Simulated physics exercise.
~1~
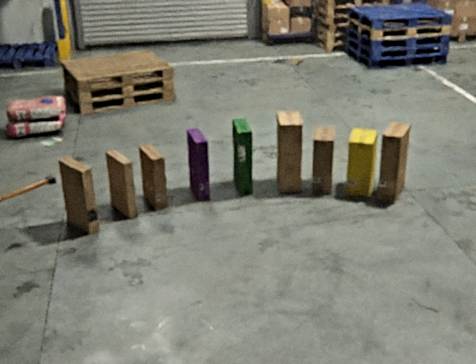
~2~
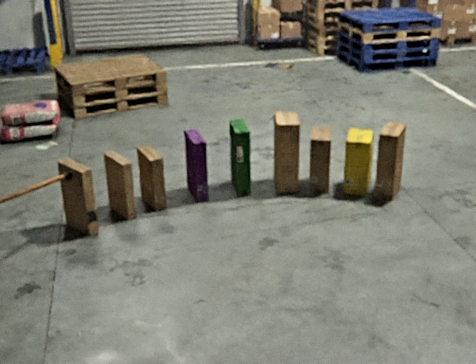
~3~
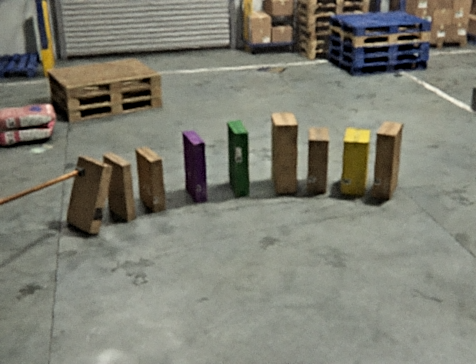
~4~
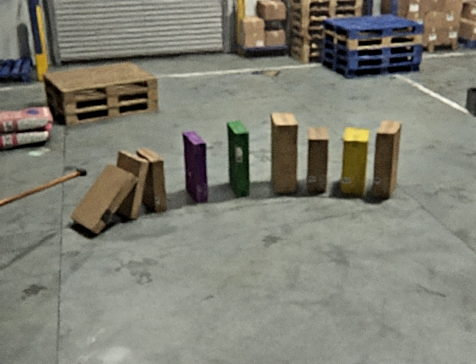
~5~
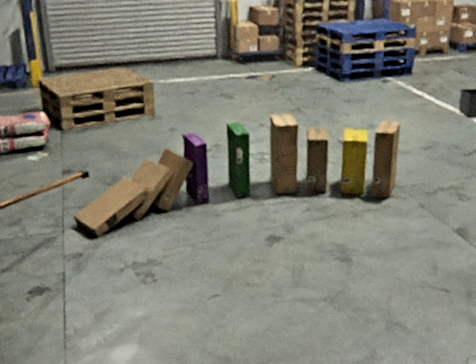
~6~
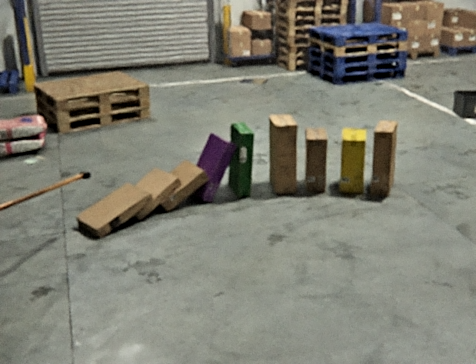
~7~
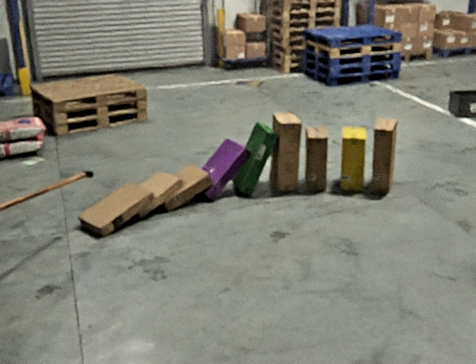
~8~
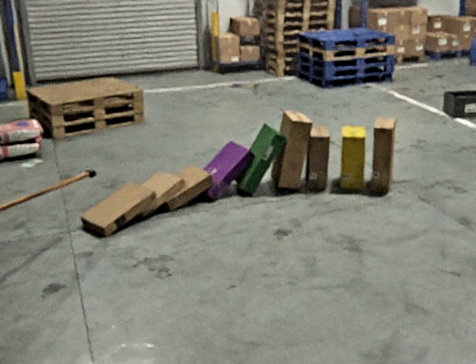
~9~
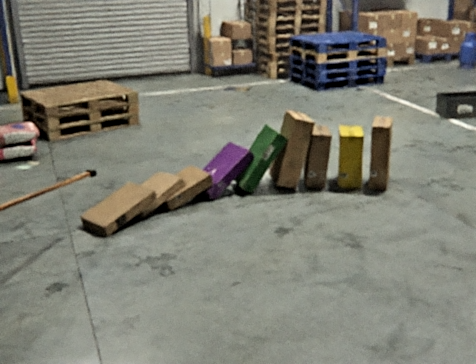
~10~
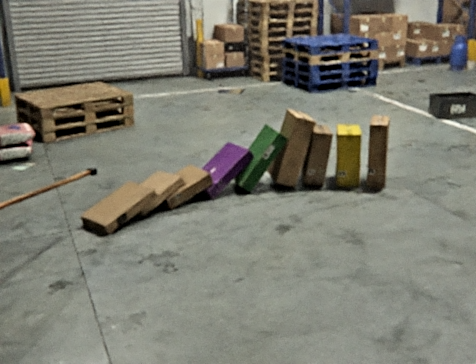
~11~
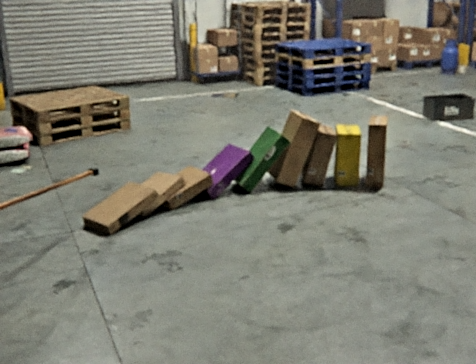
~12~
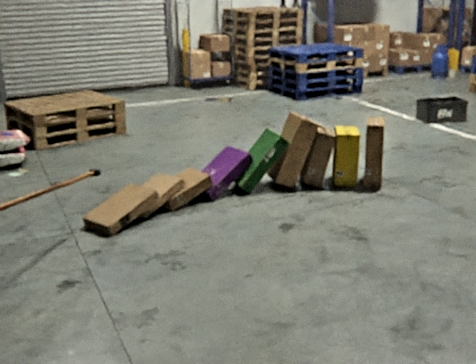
In a warehouse, a pole tipped the leftmost of nine upright blocks to the right, and the blocks toppled one after another through the purple and green ones, until a tall brown block leaned on its neighbour and the yellow one stayed standing.
